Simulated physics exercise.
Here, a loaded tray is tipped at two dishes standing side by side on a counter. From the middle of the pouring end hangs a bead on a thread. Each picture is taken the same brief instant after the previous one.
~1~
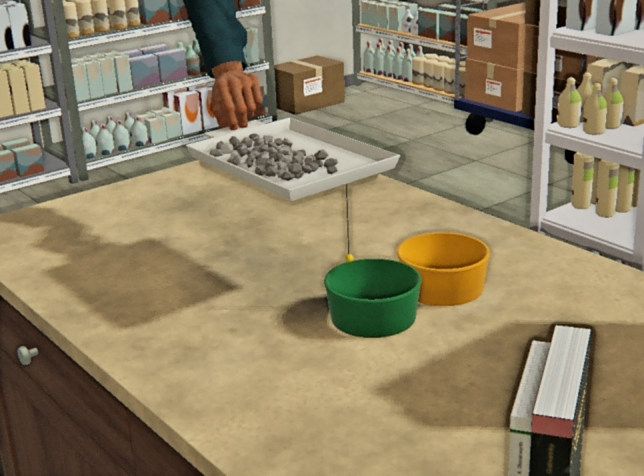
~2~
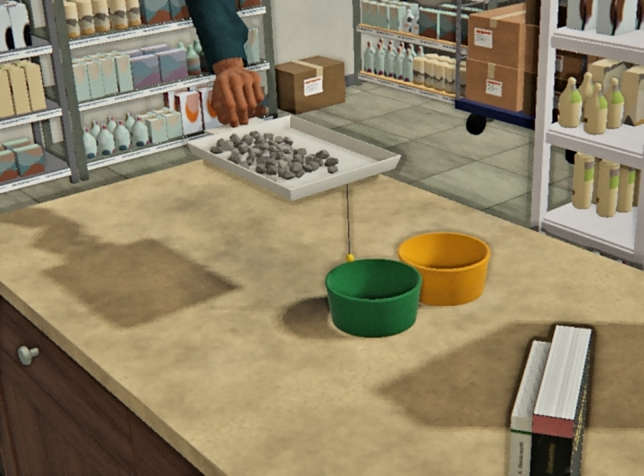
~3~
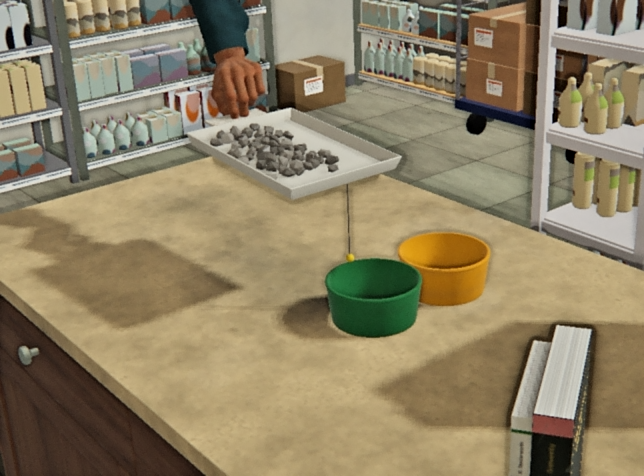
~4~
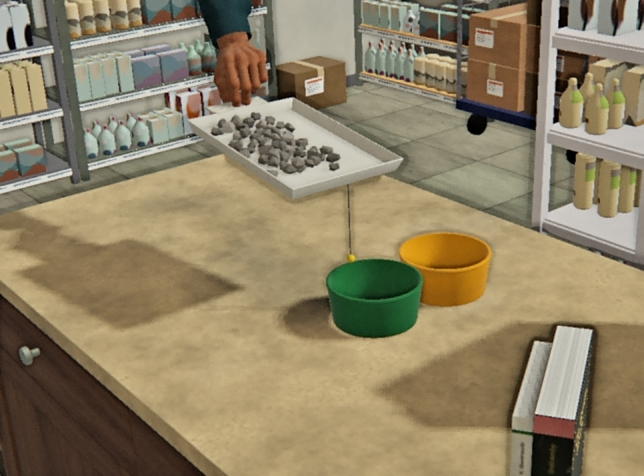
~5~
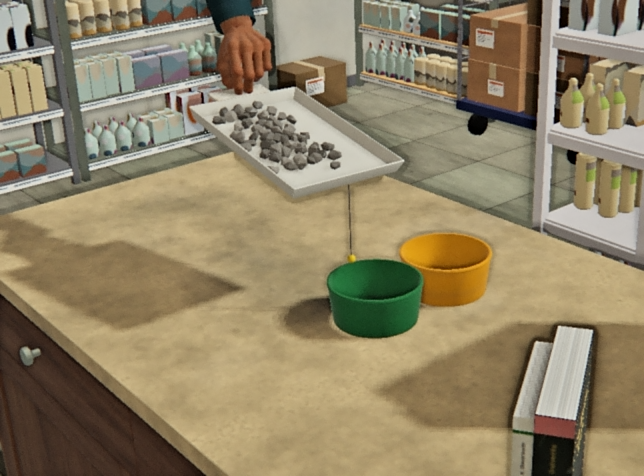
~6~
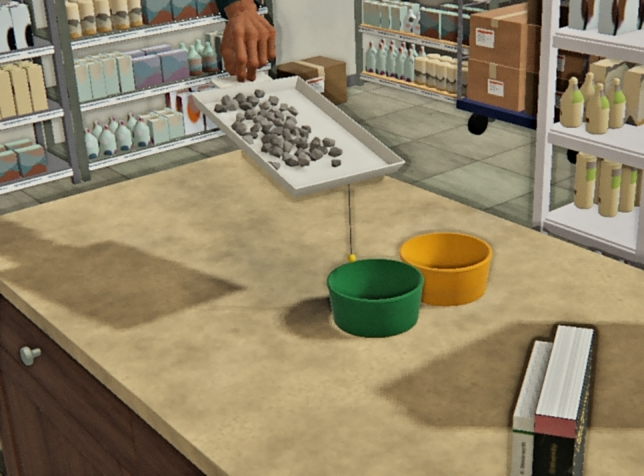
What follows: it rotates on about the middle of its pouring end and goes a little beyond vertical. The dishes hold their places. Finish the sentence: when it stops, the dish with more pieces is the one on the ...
Left.
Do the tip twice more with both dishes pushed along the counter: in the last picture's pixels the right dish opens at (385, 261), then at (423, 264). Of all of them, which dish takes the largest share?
The dish to the right, then the dish to the right.
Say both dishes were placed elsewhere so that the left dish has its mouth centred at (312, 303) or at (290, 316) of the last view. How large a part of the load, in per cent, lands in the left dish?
I'd say about 10 percent, followed by about 0 percent.
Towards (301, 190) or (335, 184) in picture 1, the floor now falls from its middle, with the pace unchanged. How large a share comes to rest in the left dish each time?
In order, some 10 % and some 50 %.
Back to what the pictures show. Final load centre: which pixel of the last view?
I'd place the middle at about (392, 309).
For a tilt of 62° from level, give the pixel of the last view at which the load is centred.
I'd put it at about (359, 165).
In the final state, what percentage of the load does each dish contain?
Roughly 60 in a hundred for the left dish, roughly 20 in a hundred for the right dish.
Soon after the last picture, tray tipped steeply; nearly all on the tray; a small part in the air.
A little later, tray tipped past a quarter turn; about a quarter on the tray; about half in the left dish; about a quarter in the right dish; a small part outside both; a small part in the air.
Later still, tray tipped past a quarter turn; about two thirds in the left dish; about a quarter in the right dish; a small part outside both.
At rest, tray tipped past a quarter turn; about two thirds in the left dish; about a quarter in the right dish; a small part outside both.
